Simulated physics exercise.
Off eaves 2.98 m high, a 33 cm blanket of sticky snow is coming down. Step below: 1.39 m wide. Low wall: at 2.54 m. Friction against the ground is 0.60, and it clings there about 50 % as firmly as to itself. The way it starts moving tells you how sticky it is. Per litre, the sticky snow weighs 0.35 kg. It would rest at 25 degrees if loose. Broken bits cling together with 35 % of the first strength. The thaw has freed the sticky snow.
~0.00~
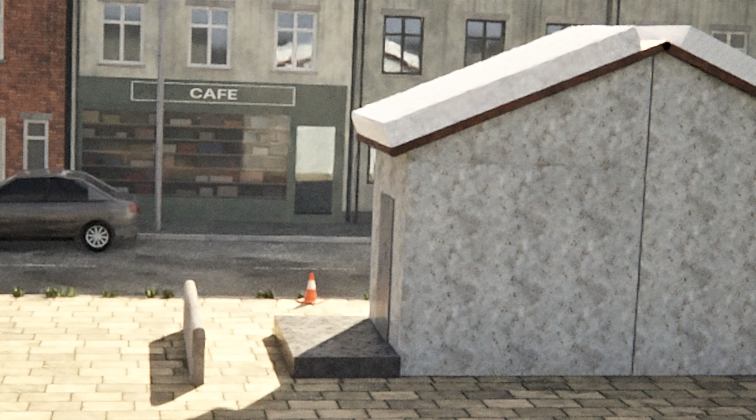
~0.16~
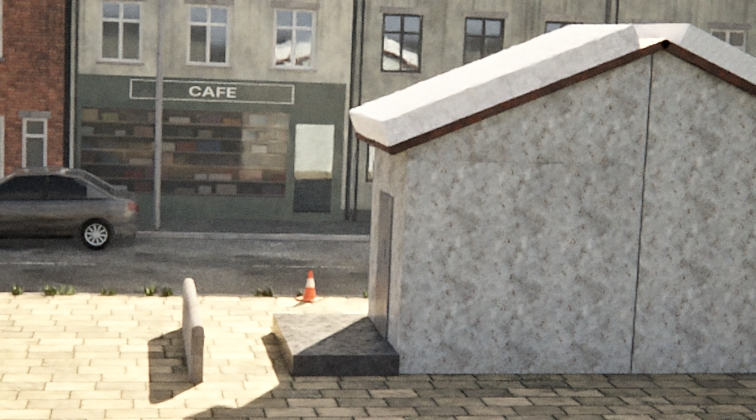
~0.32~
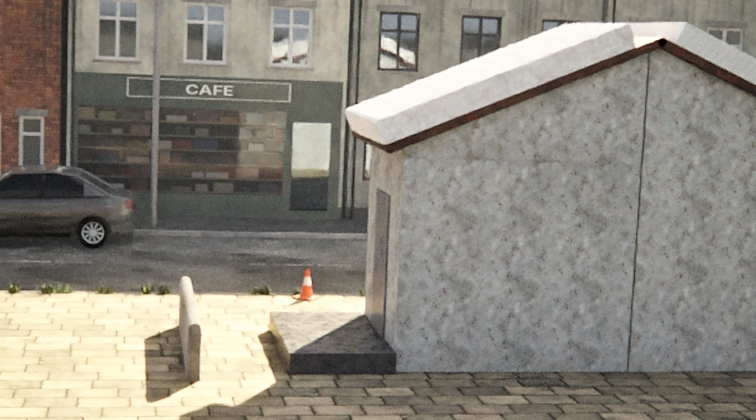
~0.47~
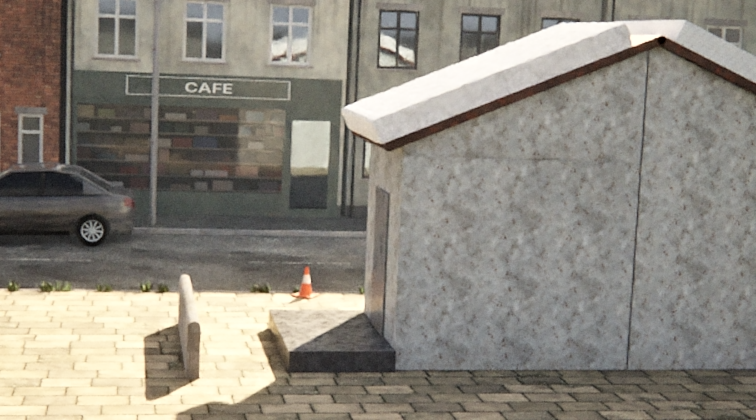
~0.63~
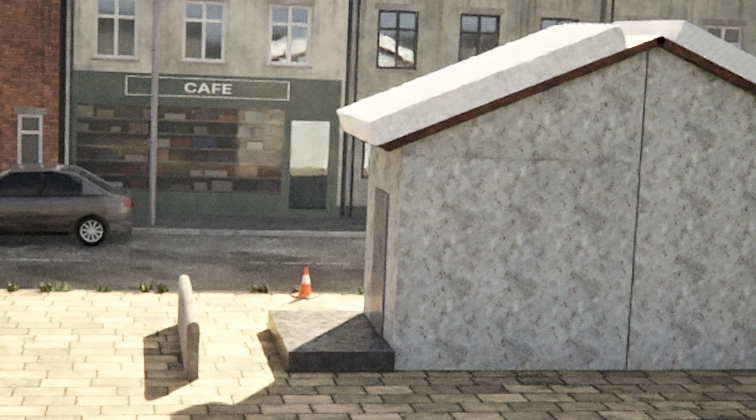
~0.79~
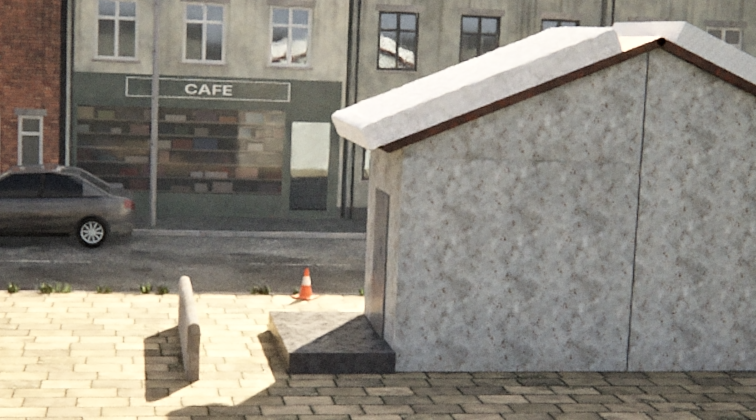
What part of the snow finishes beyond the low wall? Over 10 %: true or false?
False.
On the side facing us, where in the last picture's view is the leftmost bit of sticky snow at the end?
You'll find it somewhere near (138, 374) on the near face.
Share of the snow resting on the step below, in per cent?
Roughly 14 percent.
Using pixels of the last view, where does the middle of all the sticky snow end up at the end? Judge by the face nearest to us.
Roughly pixel (252, 341) on the near face.
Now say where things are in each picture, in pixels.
The first frame shows front end of the sticky snow at (384, 124), 1 % of it past the eaves, in one piece.
The second frame shows front end of the sticky snow at (382, 122), its middle shifted 8 mm, 1 % of it past the eaves, in one piece.
The third frame shows front end of the sticky snow at (378, 121), its middle shifted 3.0 cm, 2 % of it past the eaves, in one piece.
The fourth frame shows front end of the sticky snow at (374, 124), its middle shifted 7.0 cm, 3 % of it past the eaves, in one piece.
The fifth frame shows front end of the sticky snow at (369, 126), its middle shifted 13 cm, 5 % of it past the eaves, in one piece.
The sixth frame shows front end of the sticky snow at (362, 131), its middle shifted 22 cm, 7 % of it past the eaves, in one piece.
By 1.19 s, 95 % is still on the roof and 0 % is past the low wall.
By 1.66 s, 79 % is still on the roof and 0 % is past the low wall.
By 2.13 s, 61 % is still on the roof and 0 % is past the low wall.
By 2.60 s, 31 % is still on the roof and 0 % is past the low wall.
By 5.60 s, at the end, none is still on the roof and 2 % is past the low wall.
